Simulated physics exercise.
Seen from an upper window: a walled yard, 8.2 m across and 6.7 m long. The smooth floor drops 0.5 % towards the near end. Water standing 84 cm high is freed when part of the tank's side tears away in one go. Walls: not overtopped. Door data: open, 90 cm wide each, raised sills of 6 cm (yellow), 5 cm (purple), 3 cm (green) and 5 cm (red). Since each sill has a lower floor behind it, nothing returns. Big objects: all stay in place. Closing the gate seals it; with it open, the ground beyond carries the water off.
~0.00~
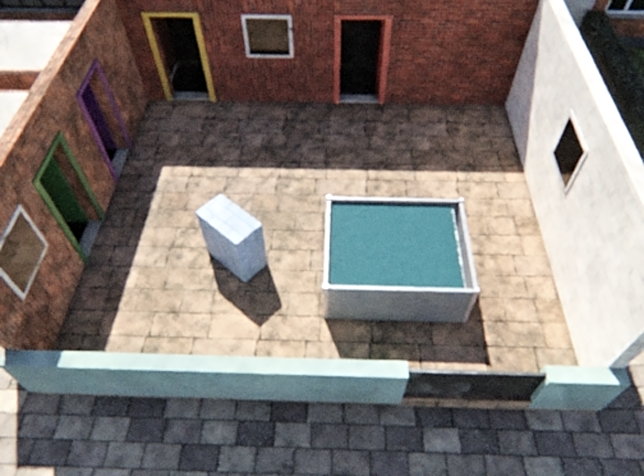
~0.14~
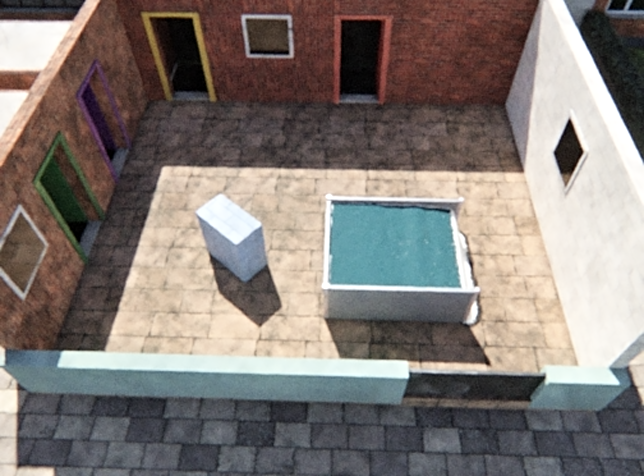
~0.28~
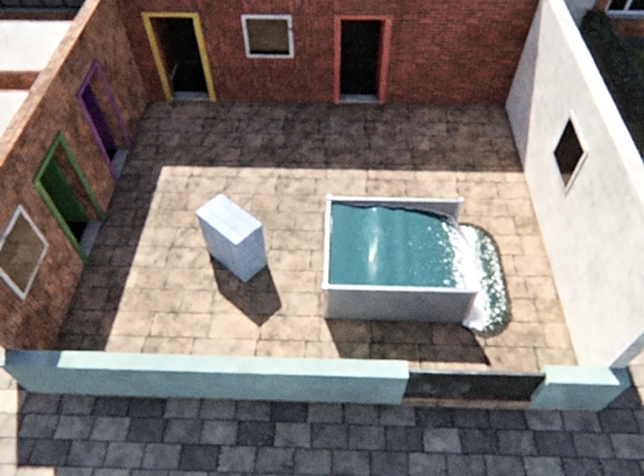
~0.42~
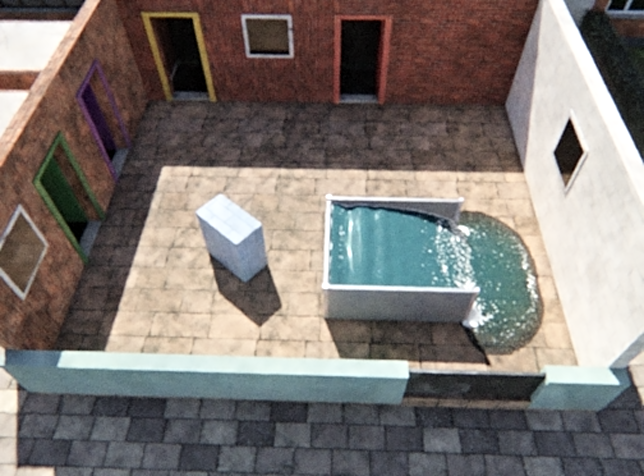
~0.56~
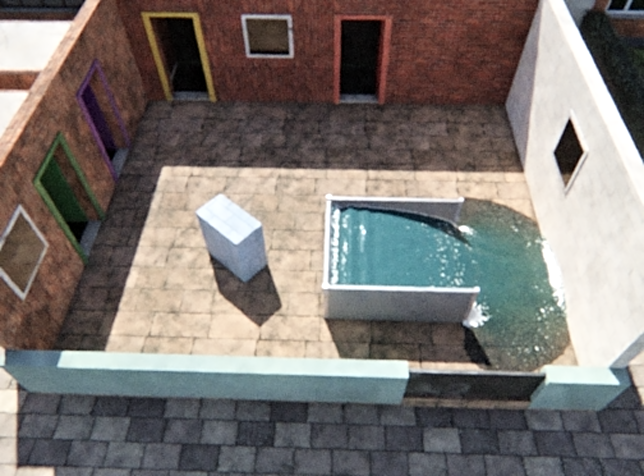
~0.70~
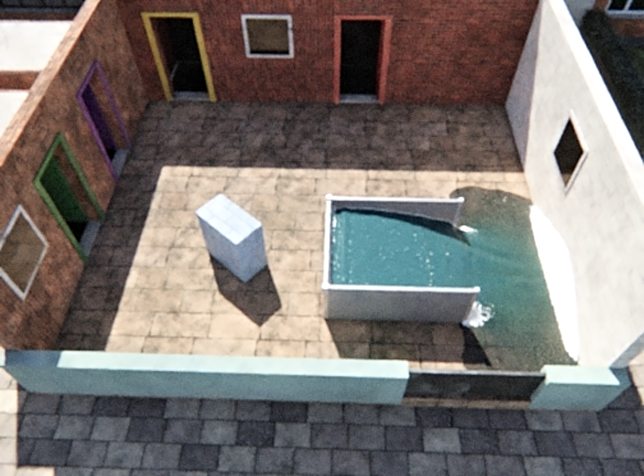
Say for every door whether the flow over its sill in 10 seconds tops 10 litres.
At the yellow door the water let in will surpass the limit, at the purple door the water let in will surpass the limit, at the green door the water let in will surpass the limit, at the red door the water let in will surpass the limit.
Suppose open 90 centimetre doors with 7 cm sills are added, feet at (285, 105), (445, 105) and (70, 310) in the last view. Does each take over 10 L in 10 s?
Door 1: Lower; door 2: Higher; door 3: Higher.
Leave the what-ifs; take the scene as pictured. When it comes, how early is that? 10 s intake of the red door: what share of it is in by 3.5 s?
Roughly 0 percent is in by then.
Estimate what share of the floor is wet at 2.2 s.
I'd say around 25 % is wet.
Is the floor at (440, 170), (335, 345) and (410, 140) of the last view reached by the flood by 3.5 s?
Listed in sequence, the spots are drenched, drenched and drenched.
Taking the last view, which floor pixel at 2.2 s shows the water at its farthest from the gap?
That lands around (500, 106) in the last picture.
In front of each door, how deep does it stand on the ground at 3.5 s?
Depth readings (cm): Yellow = 0; purple = 0; green = 0; red = 9.
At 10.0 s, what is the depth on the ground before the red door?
About 4.0 cm.
After 1.4 s water covers 15 % of the floor and is deepest (60 cm) near (576, 387); yellow door not reached, purple door not reached, green door not reached, red door not reached.
After 2.2 s water covers 25 % of the floor and is deepest (53 cm) near (576, 387); yellow door not reached, purple door not reached, green door not reached, red door not reached.
After 3.5 s water covers 45 % of the floor and is deepest (28 cm) near (552, 387); yellow door not reached, purple door not reached, green door not reached, red door 9 cm at the sill, 0 L in.
After 6.0 s water covers 85 % of the floor and is deepest (20 cm) near (57, 371); yellow door 3 cm at the sill, 0 L in, purple door not reached, green door 7 cm at the sill, 8 L in, red door 7 cm at the sill, 15 L in.
After 10.0 s water covers 100 % of the floor and is deepest (12 cm) near (203, 101); yellow door 11 cm at the sill, 21 L in, purple door 10 cm at the sill, 73 L in, green door 4 cm at the sill, 29 L in, red door 4 cm at the sill, 19 L in.
